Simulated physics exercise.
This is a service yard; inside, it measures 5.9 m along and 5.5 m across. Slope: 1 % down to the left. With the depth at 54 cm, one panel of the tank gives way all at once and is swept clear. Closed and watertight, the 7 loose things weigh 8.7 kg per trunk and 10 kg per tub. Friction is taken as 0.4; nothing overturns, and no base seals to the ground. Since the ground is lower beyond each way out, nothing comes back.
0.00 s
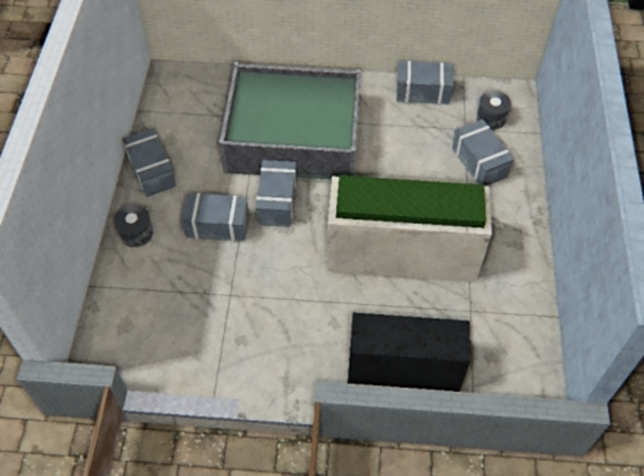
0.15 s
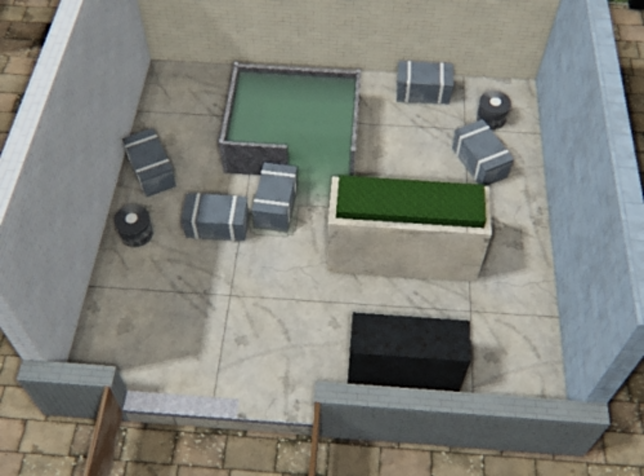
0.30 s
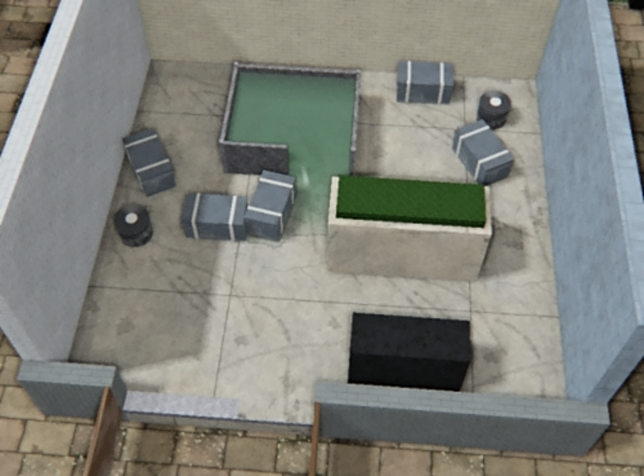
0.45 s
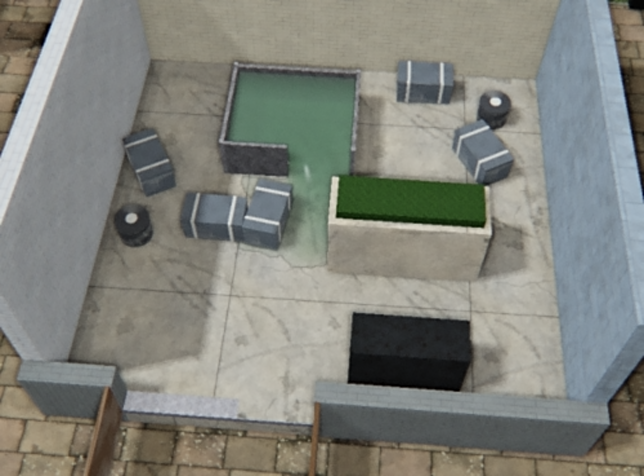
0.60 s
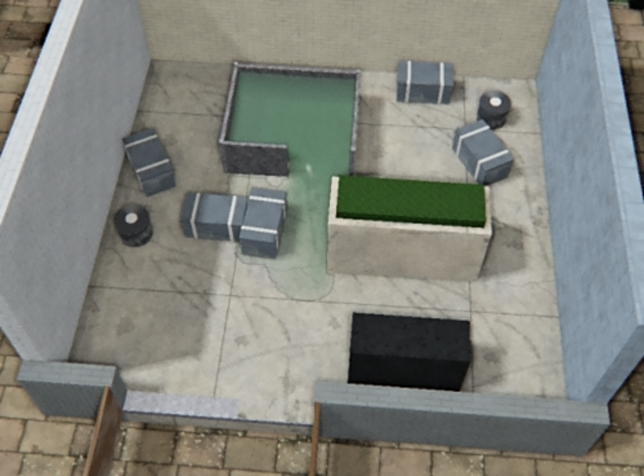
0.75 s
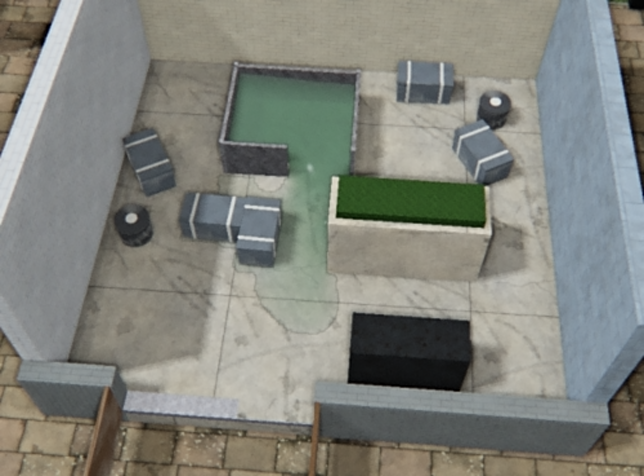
The video shows a walled yard with a tank of greenish water, strapped gray trunks and a planter; part of the tank's front wall disappears, water spreads across the floor toward the viewer, and one nearby trunk slides and turns slightly.
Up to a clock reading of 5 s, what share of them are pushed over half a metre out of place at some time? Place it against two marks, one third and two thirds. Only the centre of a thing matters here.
It does not reach a third.
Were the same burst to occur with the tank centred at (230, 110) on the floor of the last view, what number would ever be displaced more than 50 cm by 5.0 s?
The count would be 2.
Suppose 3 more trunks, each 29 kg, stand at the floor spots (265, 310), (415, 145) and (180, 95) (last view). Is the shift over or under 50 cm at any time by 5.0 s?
Well, in turn they are above that, below that and below that.
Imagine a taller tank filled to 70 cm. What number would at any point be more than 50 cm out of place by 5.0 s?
In that case the number is 3.
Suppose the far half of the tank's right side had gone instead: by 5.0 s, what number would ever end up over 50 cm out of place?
Then the count would be 3.
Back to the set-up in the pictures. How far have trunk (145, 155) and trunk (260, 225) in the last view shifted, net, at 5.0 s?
Respectively, 0 centimetres and 250 centimetres.
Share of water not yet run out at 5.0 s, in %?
74 %.
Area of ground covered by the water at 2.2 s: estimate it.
Somewhere about 14 m2, give or take.
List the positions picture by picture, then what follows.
The first frame shows a trunk at (276, 185) rests on the ground; a trunk at (215, 209), on the bottom; water covers 2.4 m2; 0 of 7 have shifted.
The second frame shows a trunk at (275, 188) rests on the ground, 6 cm from its start; a trunk at (215, 209), on the bottom; 2.8 m2 under water; 1 of 7 have shifted.
The third frame shows a trunk at (271, 197) rests on the ground, 22 cm from its start; a trunk at (215, 209), on the bottom; 3.4 m2 under water; 1 of 7 have shifted.
The fourth frame shows a trunk at (268, 206), on the bottom, 36 cm from its start; a trunk at (214, 209), on the bottom; water covers 4.1 m2; 1 of 7 have shifted.
The fifth frame shows a trunk at (263, 215) rests on the ground, 51 cm from its start; a trunk at (214, 209) rests on the ground; water covers 4.7 m2; 1 of 7 have shifted.
The sixth frame shows a trunk at (259, 223) rests on the ground, 66 cm from its start; a trunk at (213, 209), on the bottom; 5.3 m2 under water; 1 of 7 have shifted.
After 1.1 s 1 of 7 are over 50 cm from their spots; 0 afloat.
After 2.2 s 1 of 7 are over 50 cm from their spots; 0 afloat.
After 3.5 s 2 of 7 are over 50 cm from their spots; 1 afloat.
After 5.0 s 2 of 7 are over 50 cm from their spots, and 2 have been at some point; 2 afloat.
